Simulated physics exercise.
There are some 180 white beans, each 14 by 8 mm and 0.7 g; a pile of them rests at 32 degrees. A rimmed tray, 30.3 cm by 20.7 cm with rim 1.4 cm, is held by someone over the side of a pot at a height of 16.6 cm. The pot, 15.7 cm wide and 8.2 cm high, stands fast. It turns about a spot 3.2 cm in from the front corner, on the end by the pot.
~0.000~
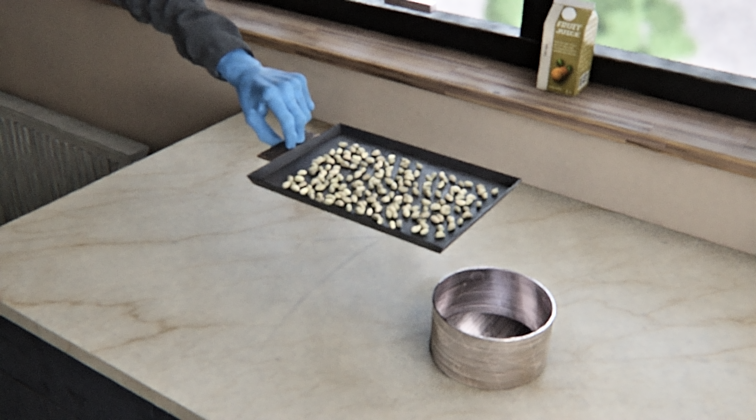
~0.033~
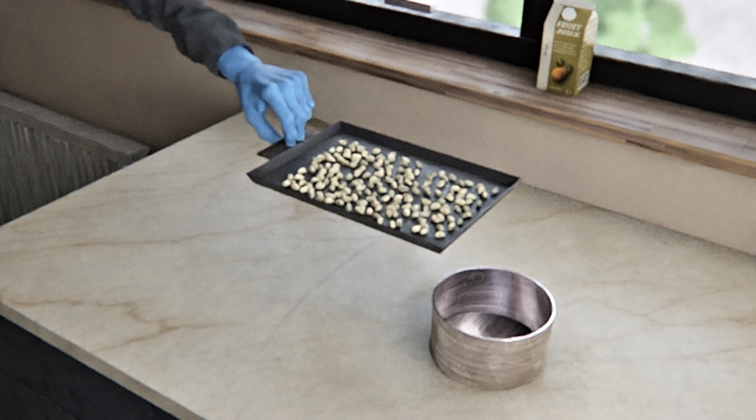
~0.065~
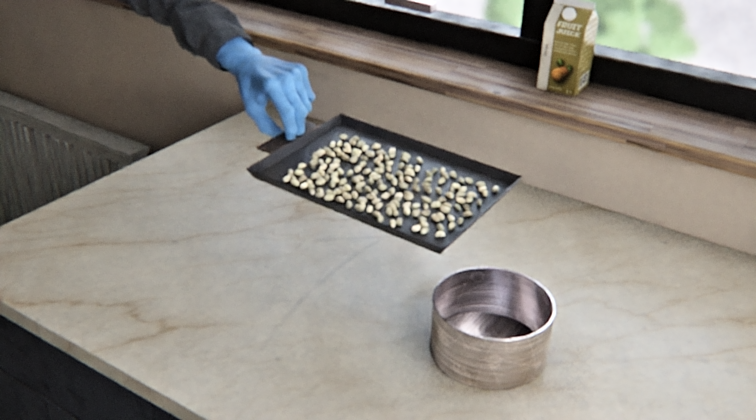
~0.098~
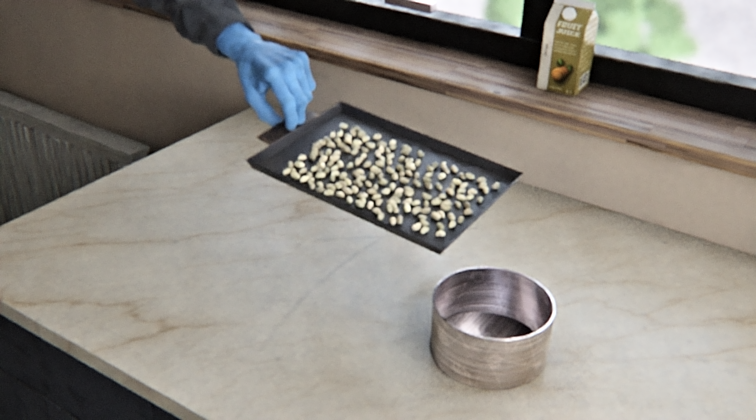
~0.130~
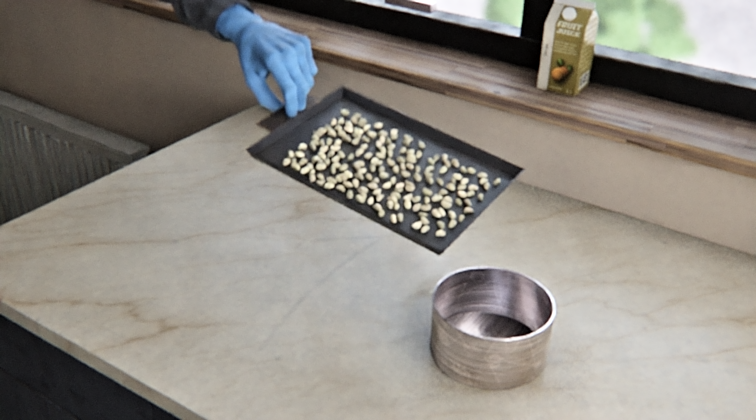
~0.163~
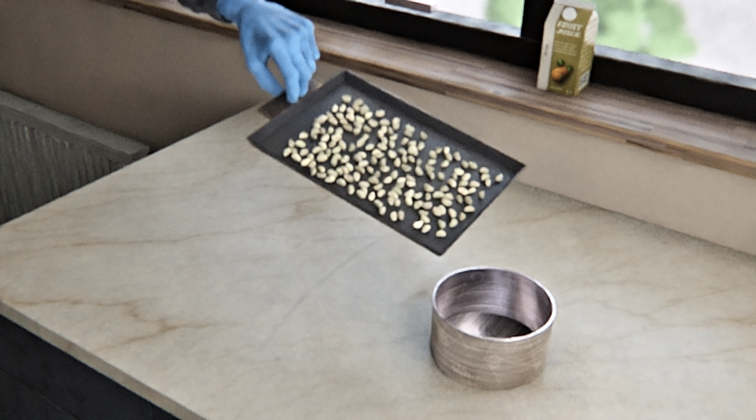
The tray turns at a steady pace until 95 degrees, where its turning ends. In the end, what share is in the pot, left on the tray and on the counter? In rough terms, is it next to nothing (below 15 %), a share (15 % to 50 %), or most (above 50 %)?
Roughly: Pot: A share, tray: Next to nothing, counter: Most.
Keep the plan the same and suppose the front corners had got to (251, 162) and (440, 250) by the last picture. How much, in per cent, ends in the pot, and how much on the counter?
Split: Pot = 5, counter = 95.
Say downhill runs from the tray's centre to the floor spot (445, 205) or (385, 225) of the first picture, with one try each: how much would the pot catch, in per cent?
The share comes to roughly 60 in a hundred, then roughly 10 in a hundred.
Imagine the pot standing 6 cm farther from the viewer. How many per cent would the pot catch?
Then roughly 0 percent would land in it.
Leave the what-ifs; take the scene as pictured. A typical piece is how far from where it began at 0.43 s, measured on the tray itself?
By then it sits near 5 cm from where it began.
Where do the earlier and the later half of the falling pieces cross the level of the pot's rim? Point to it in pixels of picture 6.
Early half: About (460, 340); late half: (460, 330).
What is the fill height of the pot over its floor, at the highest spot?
It reaches roughly 1.5 cm.
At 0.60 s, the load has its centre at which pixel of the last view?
Close to pixel (448, 267).
After 0.43 s, tilt 56 degrees; the tray holds 100 %, the pot 0 %.
After 0.60 s, tilt 82 degrees; the tray holds 50 %, the pot 5 %.
After 0.90 s, tilt 95 degrees; the tray holds 0 %, the pot 35 %.
At rest (1.9 s), pot 35 %, tray 0 %, counter 65 %.
